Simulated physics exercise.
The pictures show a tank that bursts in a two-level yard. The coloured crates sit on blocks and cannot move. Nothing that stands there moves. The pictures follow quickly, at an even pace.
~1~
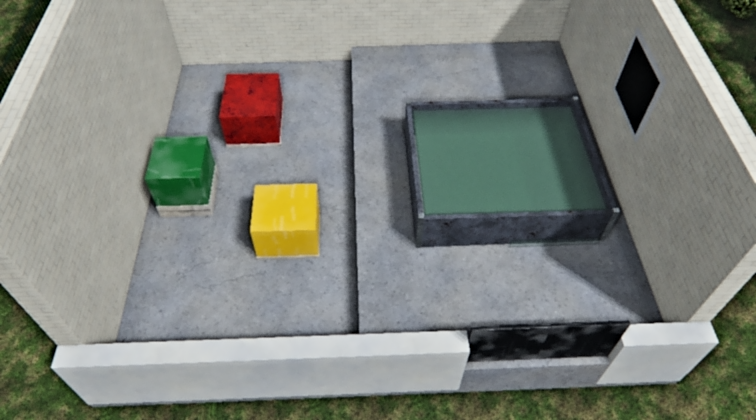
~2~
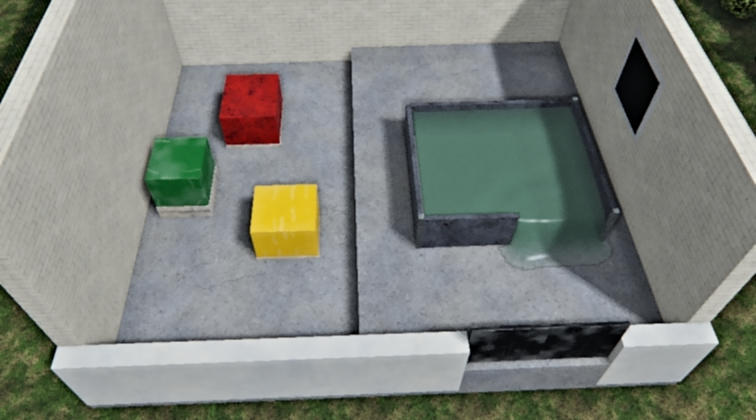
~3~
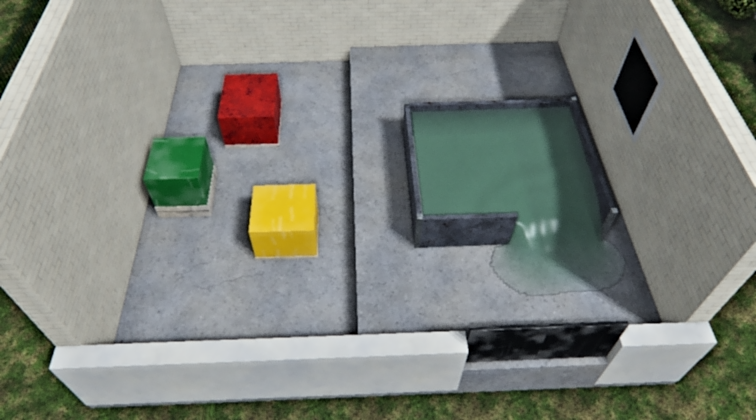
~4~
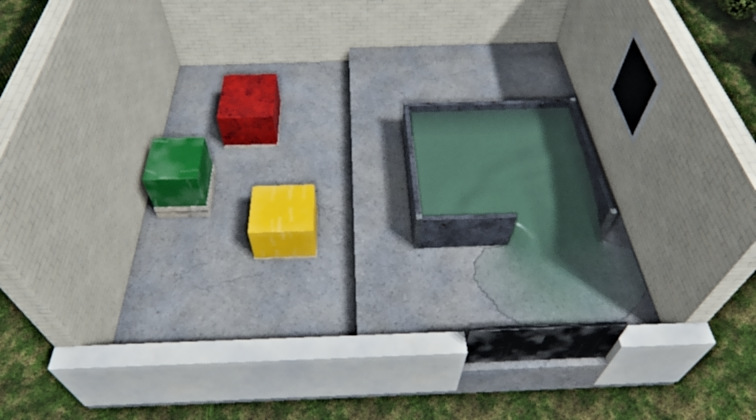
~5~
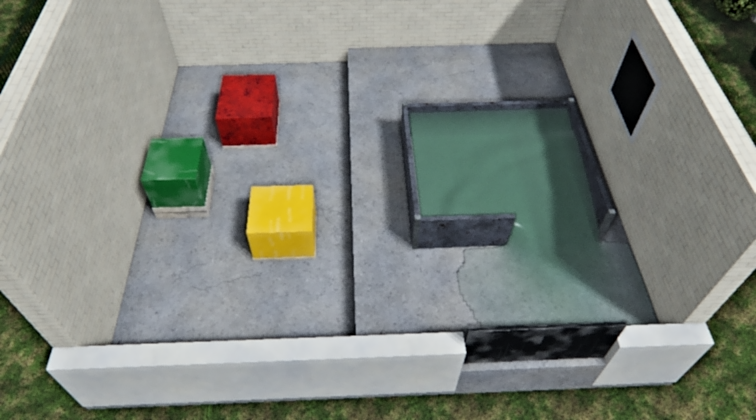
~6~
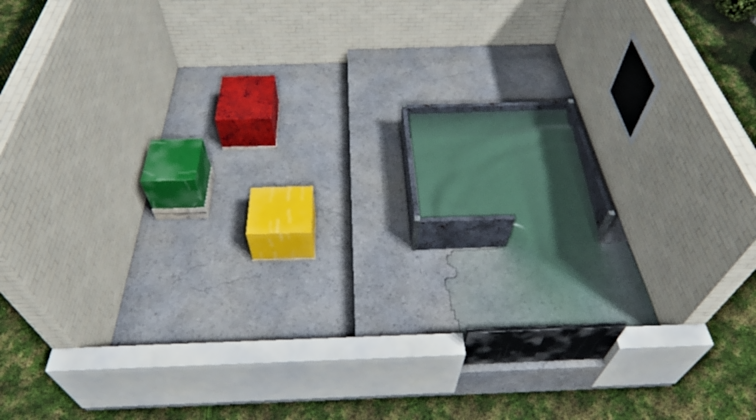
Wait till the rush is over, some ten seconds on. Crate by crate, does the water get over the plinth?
The green crate escapes dry; the yellow crate is wetted; the red crate is wetted.
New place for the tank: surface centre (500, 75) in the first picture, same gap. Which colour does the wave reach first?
It is the yellow one.
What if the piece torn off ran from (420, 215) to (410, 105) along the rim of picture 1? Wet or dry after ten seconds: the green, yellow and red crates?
My reading: The green crate gets wet; the yellow crate is wetted; the red crate is wetted.
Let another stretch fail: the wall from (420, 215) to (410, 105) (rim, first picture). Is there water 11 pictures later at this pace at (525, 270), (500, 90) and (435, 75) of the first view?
As listed: Not flooded, not flooded, not flooded.
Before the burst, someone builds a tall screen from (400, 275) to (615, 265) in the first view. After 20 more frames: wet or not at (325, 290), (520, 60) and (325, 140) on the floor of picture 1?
In turn: Flooded, awash, covered.
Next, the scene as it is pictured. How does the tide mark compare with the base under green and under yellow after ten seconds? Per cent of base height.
Near 80 and 270 in a hundred.
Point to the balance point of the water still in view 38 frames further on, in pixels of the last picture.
At about (400, 215).
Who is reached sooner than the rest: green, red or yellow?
The crate marked yellow.
A moment on, water covers 10 % of the floor; the green crate not reached, the yellow crate not reached, the red crate not reached.
Next, water covers 25 % of the floor; the green crate not reached, the yellow crate not reached, the red crate not reached.
Then, water covers 45 % of the floor; the green crate not reached, the yellow crate water round its plinth, the red crate not reached.
Later, water covers 80 % of the floor; the green crate water round its plinth, the yellow crate water round its plinth, the red crate water round its plinth.
In the end, water covers 90 % of the floor; the green crate stayed above the water, the yellow crate was topped, the red crate was topped.
